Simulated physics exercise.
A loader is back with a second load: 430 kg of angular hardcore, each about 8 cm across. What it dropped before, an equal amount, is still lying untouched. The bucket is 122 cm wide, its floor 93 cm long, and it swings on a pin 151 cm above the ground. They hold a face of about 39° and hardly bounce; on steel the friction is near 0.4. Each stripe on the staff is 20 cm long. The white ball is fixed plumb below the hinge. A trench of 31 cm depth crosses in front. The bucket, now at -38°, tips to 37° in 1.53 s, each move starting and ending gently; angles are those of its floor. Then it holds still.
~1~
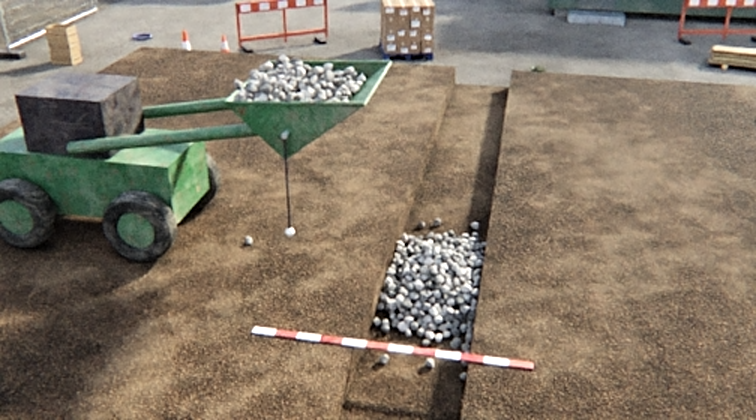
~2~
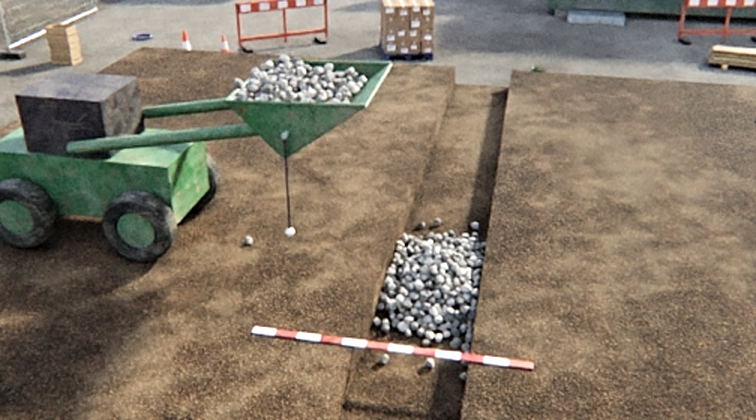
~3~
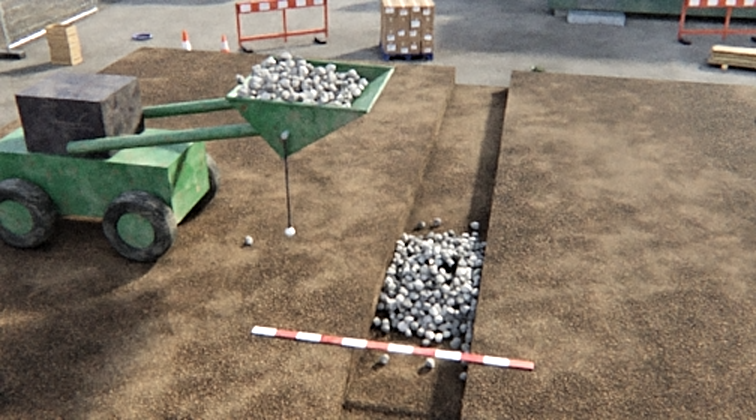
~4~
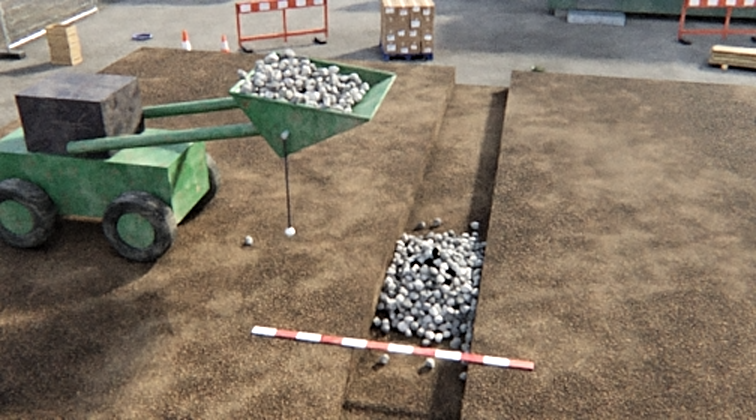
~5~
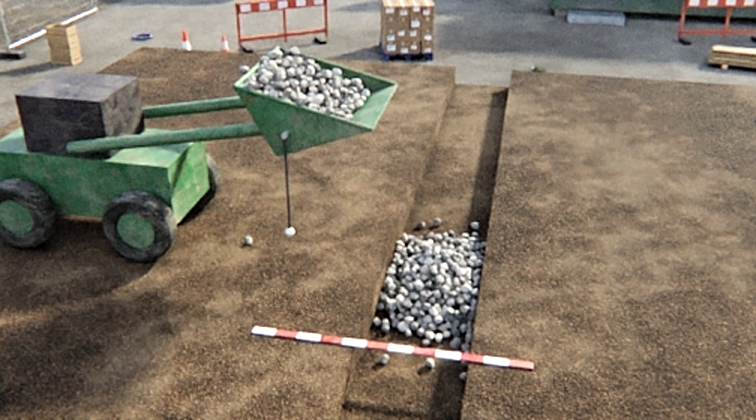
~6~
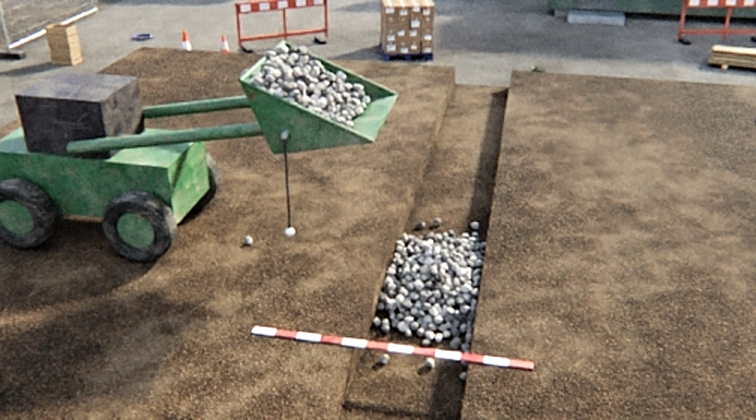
On bare brown ground, a green loader slowly tilts its raised stone-filled bucket forward.
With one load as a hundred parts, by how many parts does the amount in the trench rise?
Close to 93 parts in a hundred.
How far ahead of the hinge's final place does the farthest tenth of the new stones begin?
About 140 cm.
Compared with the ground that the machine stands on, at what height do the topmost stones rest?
About 22 cm above it.
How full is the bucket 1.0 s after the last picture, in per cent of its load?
About 60 per cent.
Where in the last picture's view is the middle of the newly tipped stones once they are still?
Near (411, 262).
Then, 0.5 s after the last picture the floor is at 25°; in per cent of one load, 100 in the bucket, 100 in the trench; the foremost stones are at (475, 290).
Then, 1.0 s after the last picture the floor is at 37°; in per cent of one load, 58 in the bucket, 28 short of the trench, 114 in the trench; the foremost stones are at (477, 288).
Then, 1.4 s after the last picture the floor is at 37°; in per cent of one load, 18 in the bucket, 21 short of the trench, 162 in the trench; the foremost stones are at (480, 285).
Then, 4.2 s after the last picture the floor is at 37°; in per cent of one load, 0 in the bucket, 7 short of the trench, 193 in the trench; the foremost stones are at (478, 280). Net gain in the trench, 93.
